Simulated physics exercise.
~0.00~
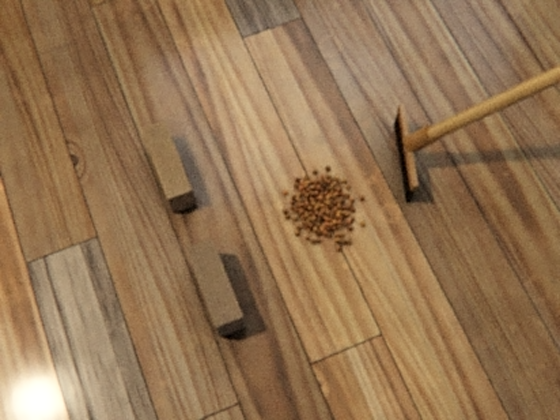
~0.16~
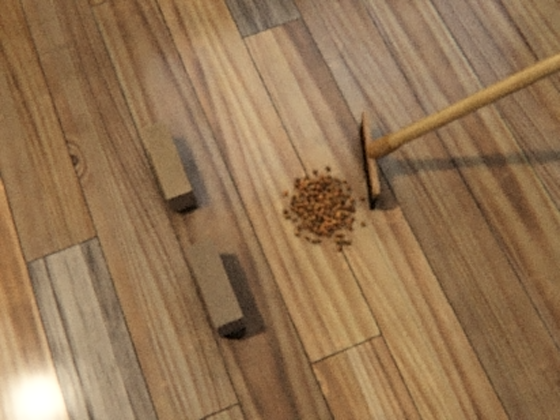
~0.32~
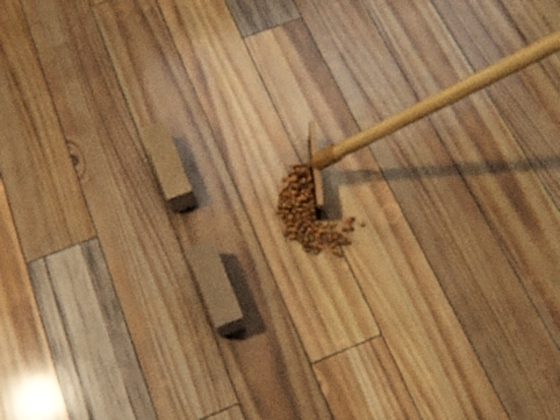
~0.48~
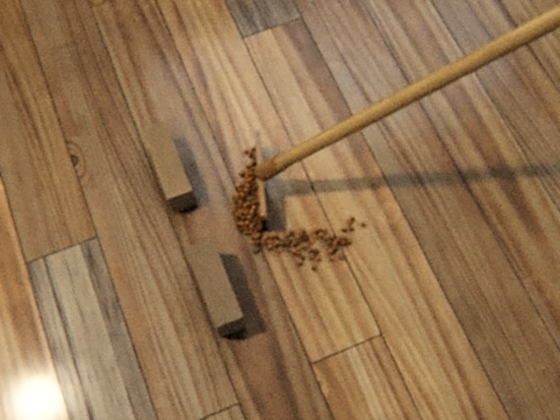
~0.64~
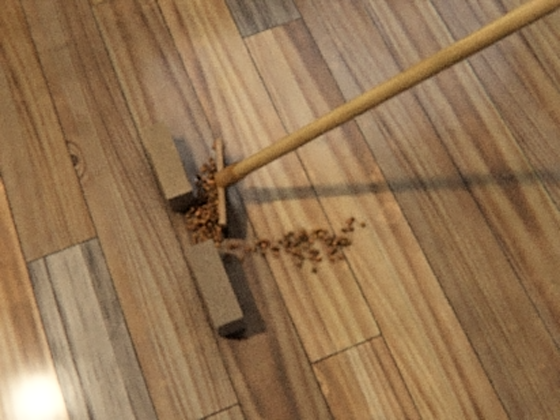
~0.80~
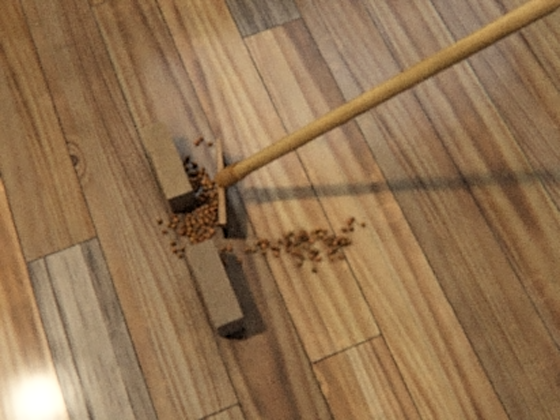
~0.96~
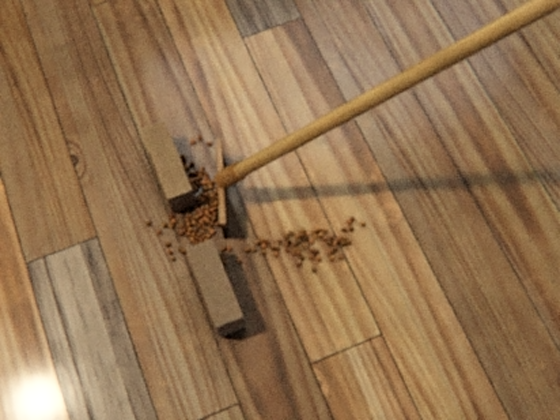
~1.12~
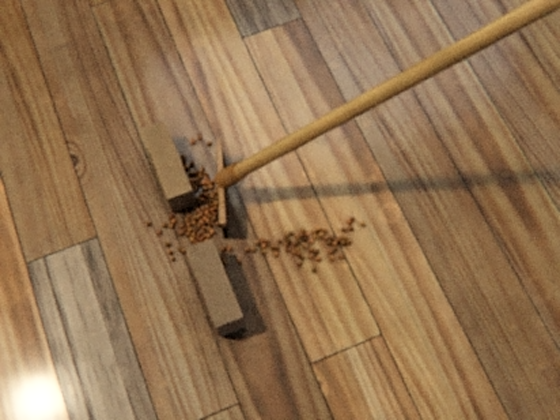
The clip shows a long-handled squeegee pushing a pile of small brown pieces leftward across a wooden floor toward two blocks. The blade stops at the blocks, with some pieces spilling through the gap, most held in front, and a trail left behind to the right.
